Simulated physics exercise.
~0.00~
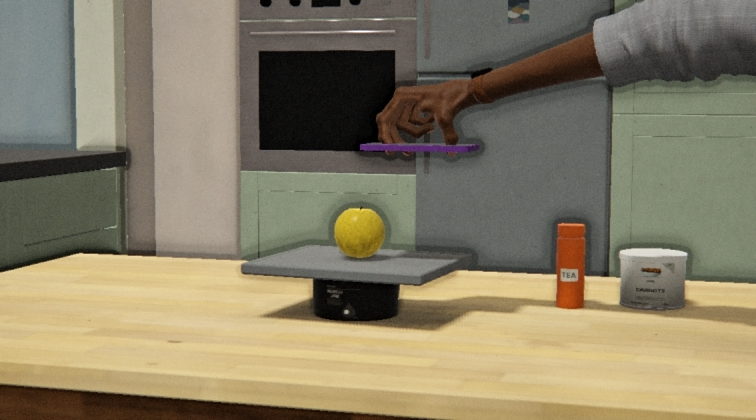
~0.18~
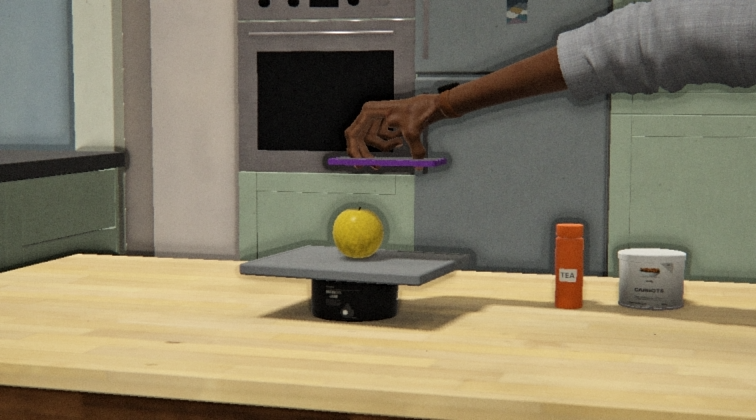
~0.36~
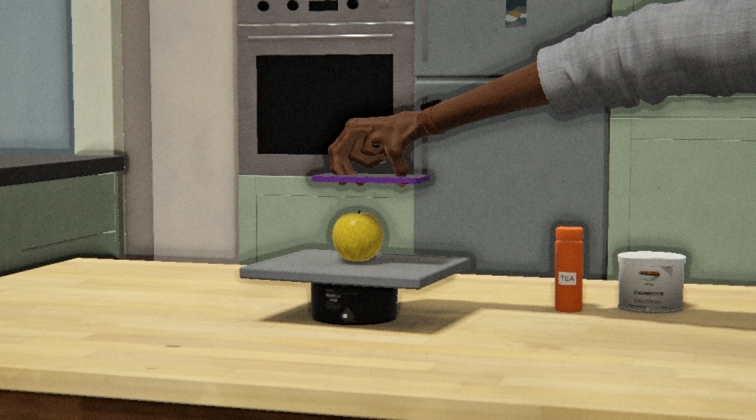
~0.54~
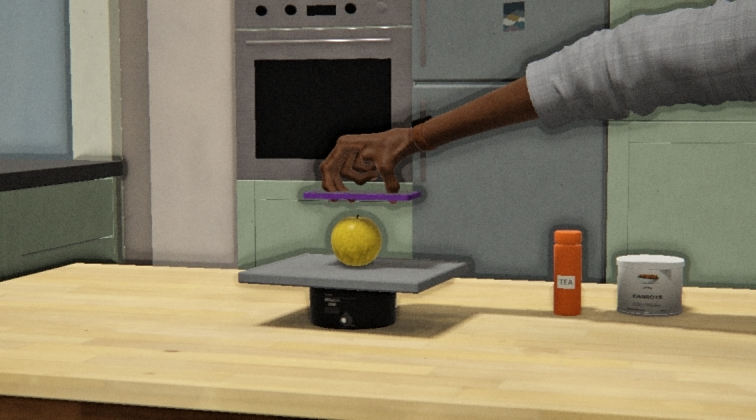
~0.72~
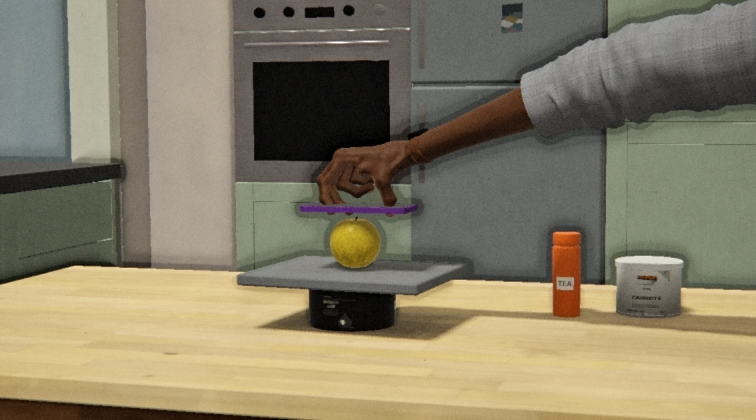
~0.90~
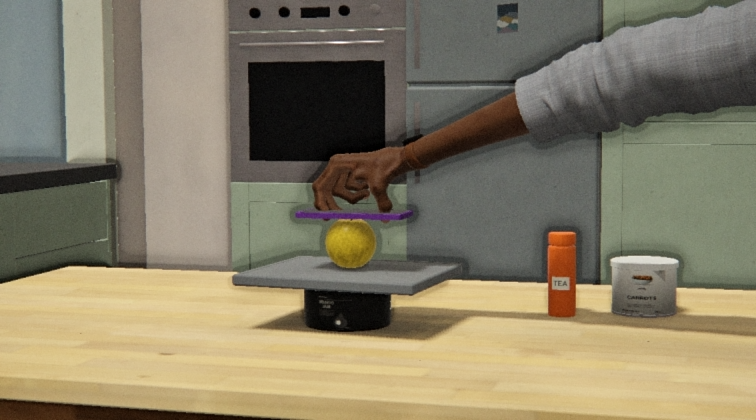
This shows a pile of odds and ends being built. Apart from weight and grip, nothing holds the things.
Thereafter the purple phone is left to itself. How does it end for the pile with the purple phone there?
So the pile doesn't survive that.
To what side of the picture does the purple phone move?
Toward the right-hand side.
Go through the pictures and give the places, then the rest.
Coming down; purple phone (420, 147); grey tray (360, 264), in the first frame.
Coming down; purple phone (387, 162); orange shaker (569, 266), in the second frame.
Coming down; purple phone (371, 178); black tub (355, 296), in the third frame.
Coming down; purple phone (363, 195); white tub (650, 285), in the fourth frame.
Coming down; purple phone (359, 208); yellow apple (355, 242), in the fifth frame.
In place under the hand; purple phone (355, 214); grey tray (351, 274), in the sixth frame.
After 1.50 s, purple phone turned 42° from how it was put near (389, 232).
After 1.90 s, purple phone now fallen; yellow apple shifted a little.
After 2.30 s, yellow apple shifted a little.
In the end (4.0 s), fallen, purple phone; the other 5 unmoved. At the end, from the last picture's camera, purple phone near (519, 331). The pile loses its balance.
